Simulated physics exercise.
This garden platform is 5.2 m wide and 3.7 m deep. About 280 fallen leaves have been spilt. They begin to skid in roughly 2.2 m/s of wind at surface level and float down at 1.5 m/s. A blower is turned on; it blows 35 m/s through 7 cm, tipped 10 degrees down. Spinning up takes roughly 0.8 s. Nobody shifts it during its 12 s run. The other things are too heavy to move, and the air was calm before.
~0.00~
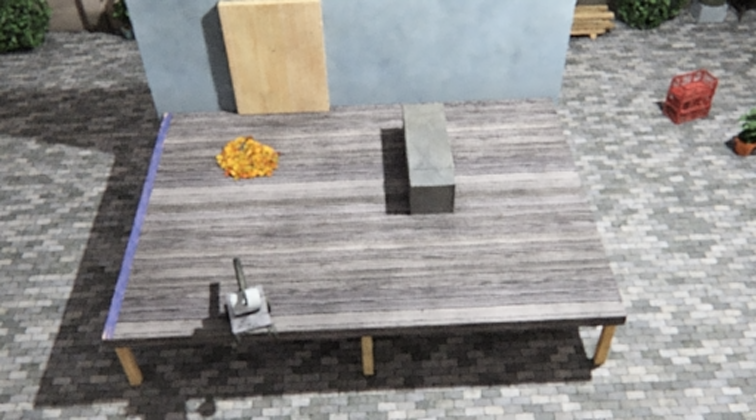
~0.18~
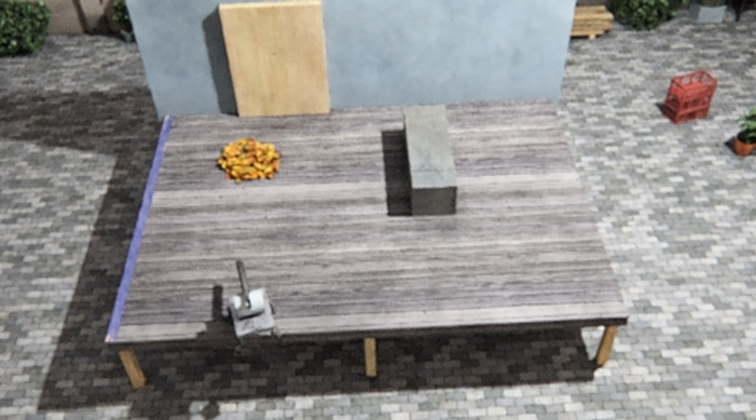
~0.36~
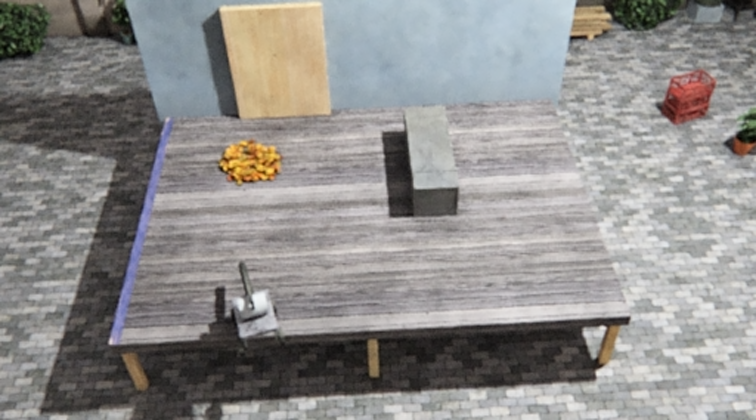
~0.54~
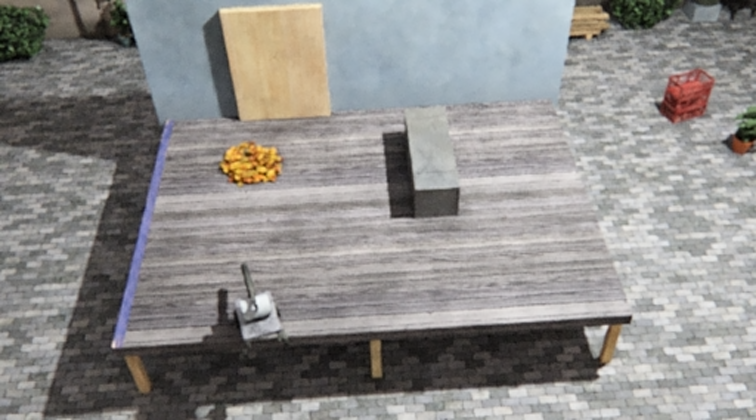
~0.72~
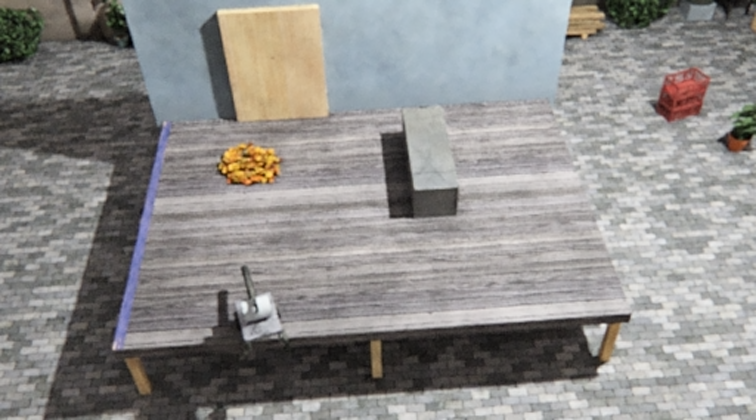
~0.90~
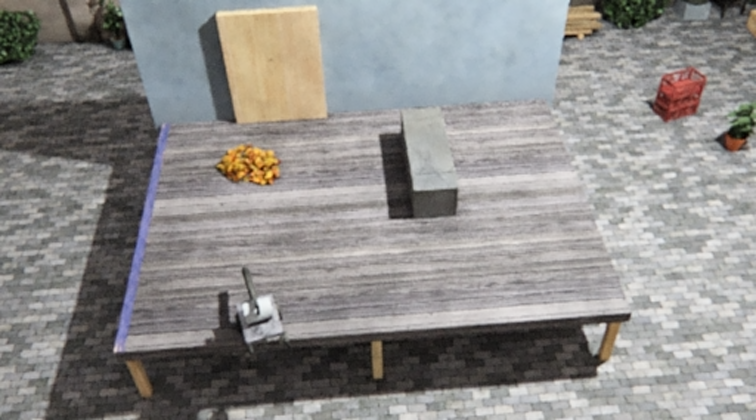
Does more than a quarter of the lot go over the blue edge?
As for a quarter going over the blue edge: No.
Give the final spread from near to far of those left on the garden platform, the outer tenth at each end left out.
Roughly 0.4 m.
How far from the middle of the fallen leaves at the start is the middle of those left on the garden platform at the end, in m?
Roughly 1.0 m.
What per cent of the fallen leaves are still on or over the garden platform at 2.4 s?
Some 100 per cent.
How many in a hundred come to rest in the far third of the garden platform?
Near 90 %.
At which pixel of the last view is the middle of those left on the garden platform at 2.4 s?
Near (260, 122).
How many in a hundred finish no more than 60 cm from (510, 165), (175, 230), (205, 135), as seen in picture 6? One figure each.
In turn about 0 %, 0 %, 30 %.
After 2.4 s the count stands so, 1 % are over the blue edge; the middle of those still in play is near (260, 122).
After 3.8 s the count stands so, 3 % are over the blue edge; the middle of those still in play is near (261, 121).
After 6.6 s the count stands so, 5 % are over the blue edge; the middle of those still in play is near (268, 120).
After 12.0 s, at the end, 8 % are over the blue edge; the middle of those still in play is near (269, 121).
